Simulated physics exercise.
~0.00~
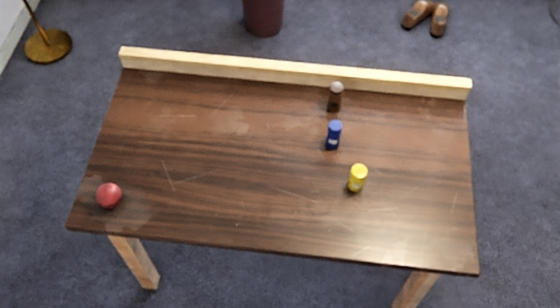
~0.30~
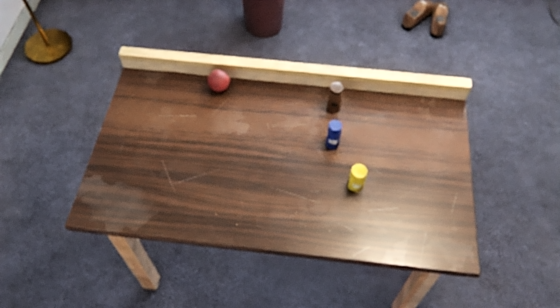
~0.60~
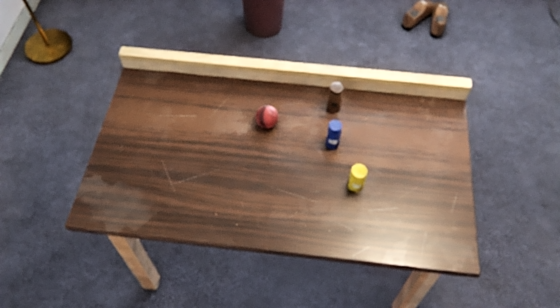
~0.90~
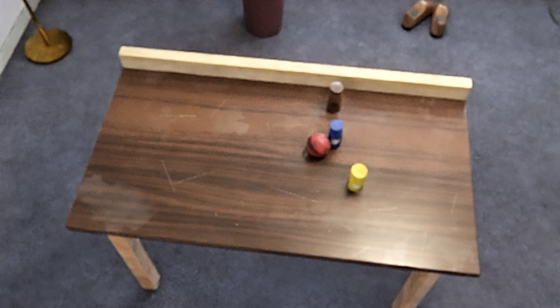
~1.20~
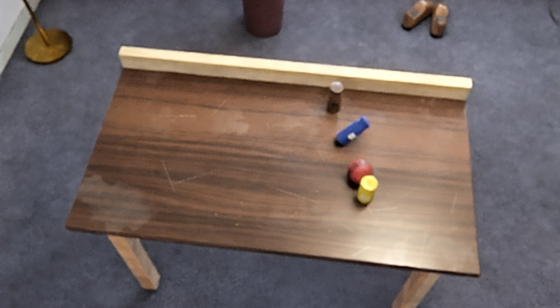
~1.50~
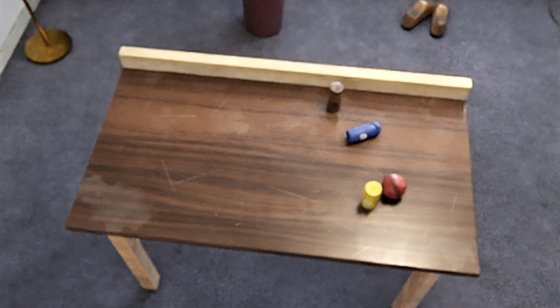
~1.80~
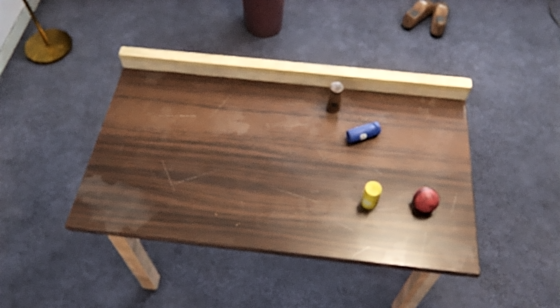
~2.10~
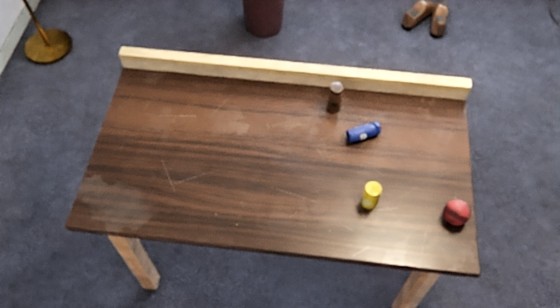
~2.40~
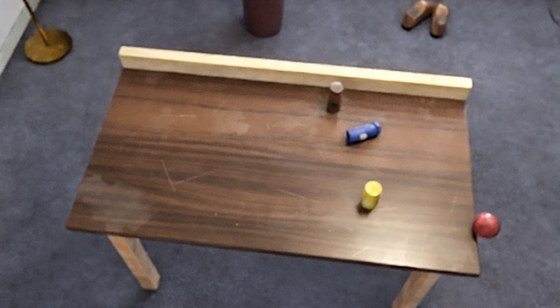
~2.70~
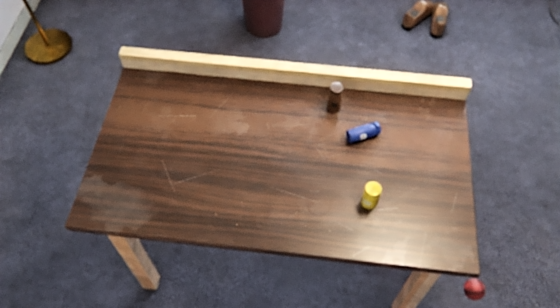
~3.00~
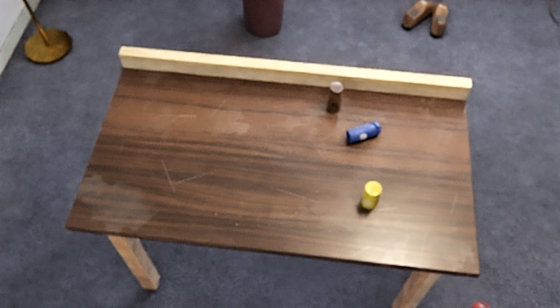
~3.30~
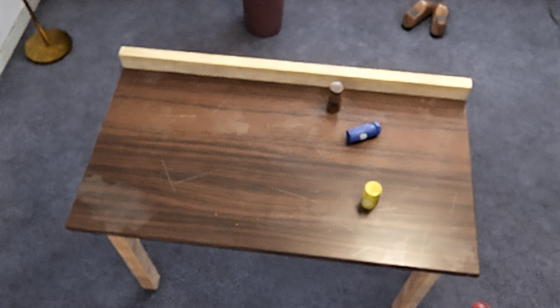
On a dark wooden table, a red ball rolled up to the raised back edge, rebounded toward the right, knocked over a blue shaker and nudged a yellow one, then dropped off the right side to the floor, while the brown shaker stayed standing.
